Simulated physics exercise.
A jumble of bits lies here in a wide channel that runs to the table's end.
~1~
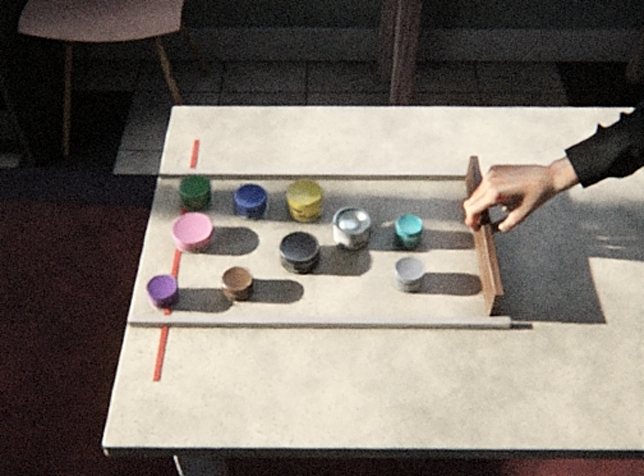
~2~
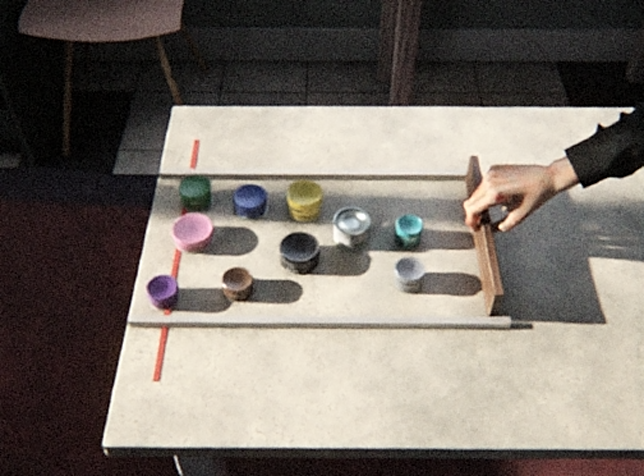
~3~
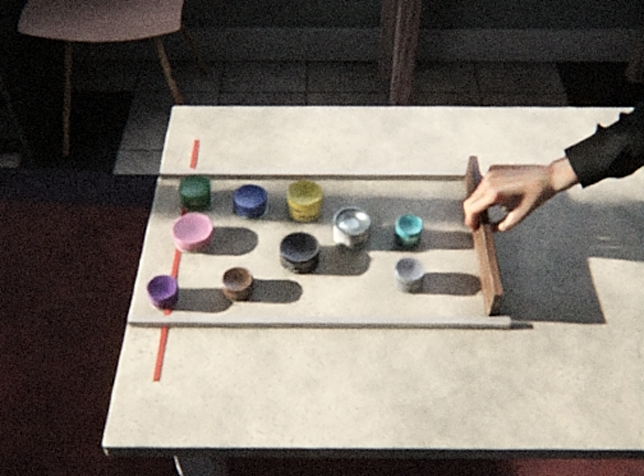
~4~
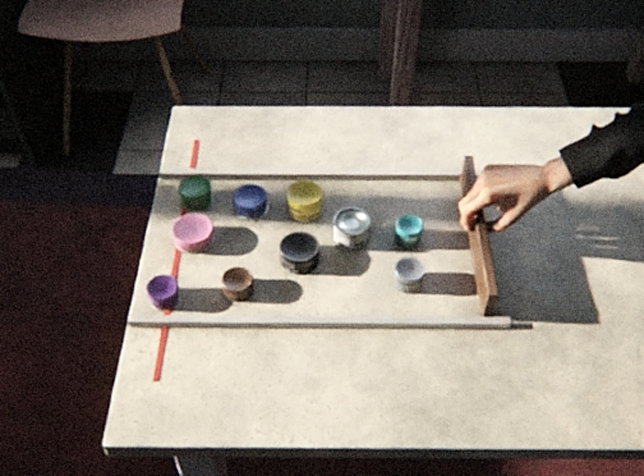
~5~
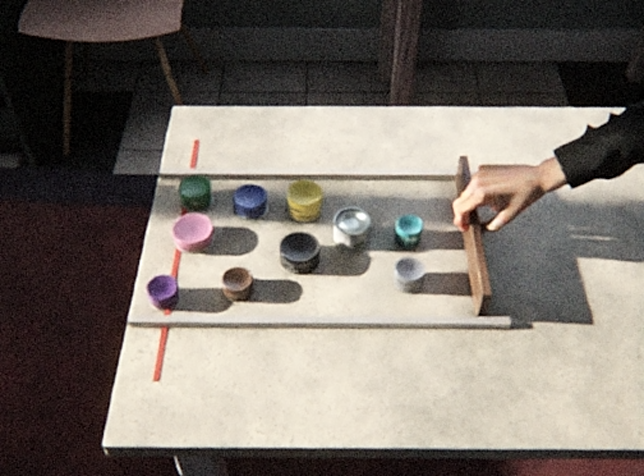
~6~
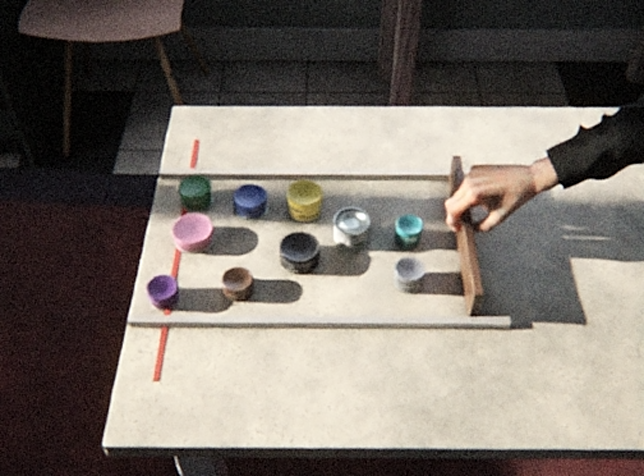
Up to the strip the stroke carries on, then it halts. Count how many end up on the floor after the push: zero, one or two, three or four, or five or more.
Five or more.
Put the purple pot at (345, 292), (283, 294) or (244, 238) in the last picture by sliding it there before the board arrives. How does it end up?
Try one it is not knocked off; try two it is not knocked off; try three it goes off the edge.
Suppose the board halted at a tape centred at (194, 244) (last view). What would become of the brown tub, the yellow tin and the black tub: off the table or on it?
The brown tub? It is safe. The yellow tin? It is safe. The black tub? It is safe.
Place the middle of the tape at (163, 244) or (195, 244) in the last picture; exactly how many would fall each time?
Try by try, 6 and 3.
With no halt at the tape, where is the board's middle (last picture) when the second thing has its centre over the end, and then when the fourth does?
At (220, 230) for the second, at (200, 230) for the fourth.
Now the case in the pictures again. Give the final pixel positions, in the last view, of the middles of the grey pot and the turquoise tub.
In order, first (156, 278), then (167, 226).
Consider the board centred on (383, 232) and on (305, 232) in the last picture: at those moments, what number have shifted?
Counts: 3, 5.
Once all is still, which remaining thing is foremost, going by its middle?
Ending up nearest is the brown tub.
Early on, none off yet; purple pot at rest near (163, 293); green tin at rest near (196, 194); pink pot at rest near (193, 234).
Finally, the number that fall off is five or more; lost, white tin, blue tin, pink pot, green tin and purple pot.
